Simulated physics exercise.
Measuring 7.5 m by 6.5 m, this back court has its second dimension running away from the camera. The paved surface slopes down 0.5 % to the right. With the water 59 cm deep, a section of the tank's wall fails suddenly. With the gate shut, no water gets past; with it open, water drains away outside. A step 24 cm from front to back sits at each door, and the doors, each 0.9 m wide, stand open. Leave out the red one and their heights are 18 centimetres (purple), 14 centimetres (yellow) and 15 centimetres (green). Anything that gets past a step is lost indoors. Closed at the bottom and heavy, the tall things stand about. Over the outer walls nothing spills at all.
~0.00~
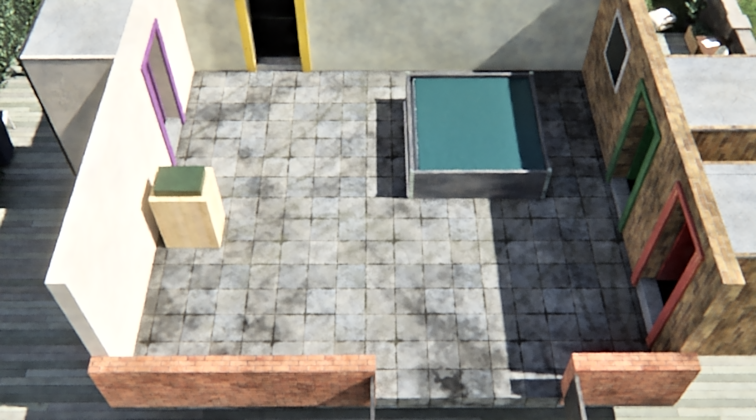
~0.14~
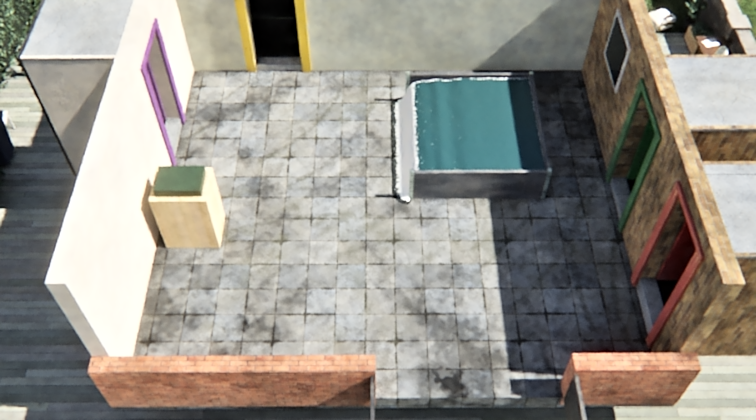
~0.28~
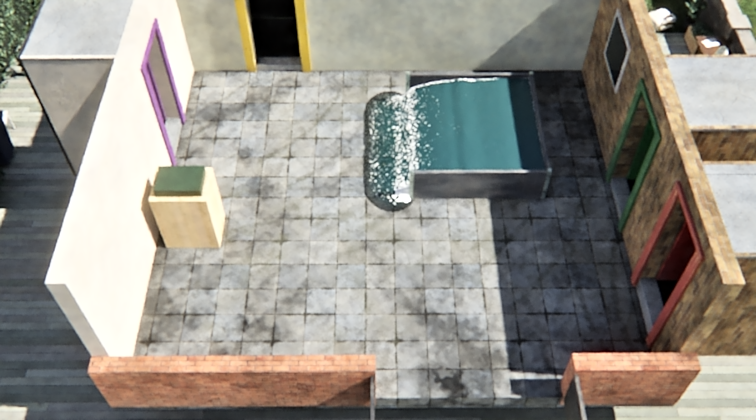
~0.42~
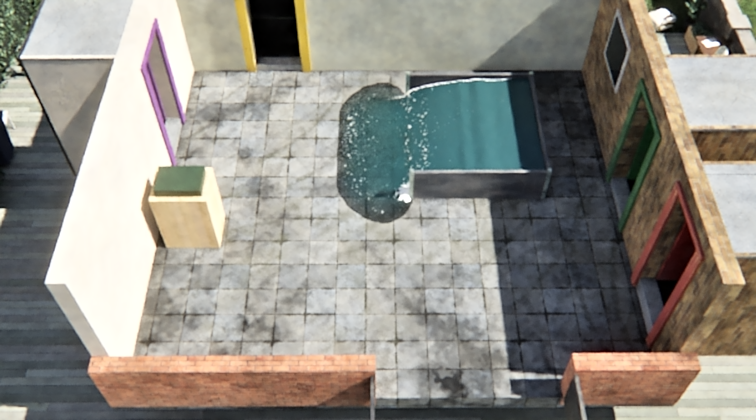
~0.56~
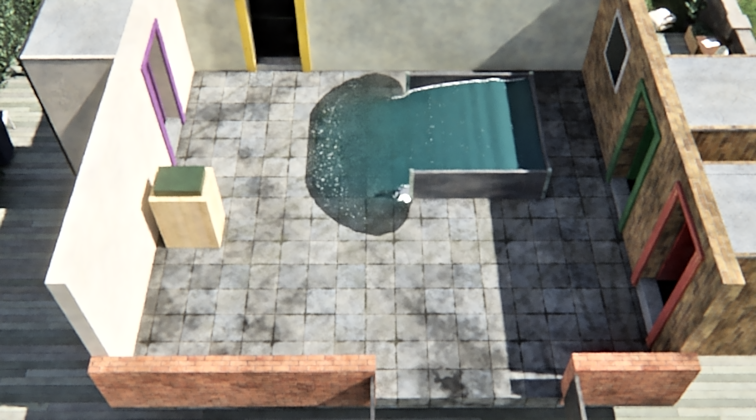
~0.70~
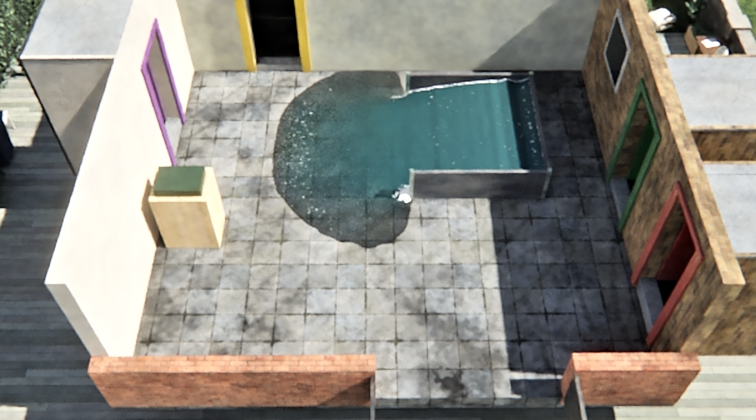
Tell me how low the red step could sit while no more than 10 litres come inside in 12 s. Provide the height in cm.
At least 6.5 cm or so.
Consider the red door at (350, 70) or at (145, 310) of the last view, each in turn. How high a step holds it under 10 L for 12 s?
Around 10.0 and 8.5 cm respectively.
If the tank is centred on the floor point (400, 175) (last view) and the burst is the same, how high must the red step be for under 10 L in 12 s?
Near 7.0 cm.
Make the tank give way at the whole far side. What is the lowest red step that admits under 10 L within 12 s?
That way, roughly 8.5 cm.
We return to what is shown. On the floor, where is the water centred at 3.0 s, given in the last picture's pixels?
The centre of all the water is around (310, 151).
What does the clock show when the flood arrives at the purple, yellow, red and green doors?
Purple: 1.2 s; yellow: 1.1 s; red: 8.0 s; green: 9.0 s.
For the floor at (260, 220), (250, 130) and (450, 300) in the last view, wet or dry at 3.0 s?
1: Awash; 2: Awash; 3: Unwetted.
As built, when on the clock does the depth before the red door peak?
I'd guess close to 11.5 seconds.
After 1.4 s water covers 35 % of the floor, deepest (24 cm) near (403, 177); it has not reached the red door.
After 3.0 s water covers 50 % of the floor, deepest (34 cm) near (193, 77); it has not reached the red door.
After 12.0 s water covers 100 % of the floor, deepest (11 cm) near (612, 218); 9 cm at the red door, 0 litres in over its 25 cm step.
At the red door as built, the water arrived by 8.2 s and peaked near 9 cm at 11.4 s.
With a step of 5.5 cm, 17 litres would have come in within the 12 s; with 7.5 cm, 3 litres. So under 10 litres takes about 6.5 cm.
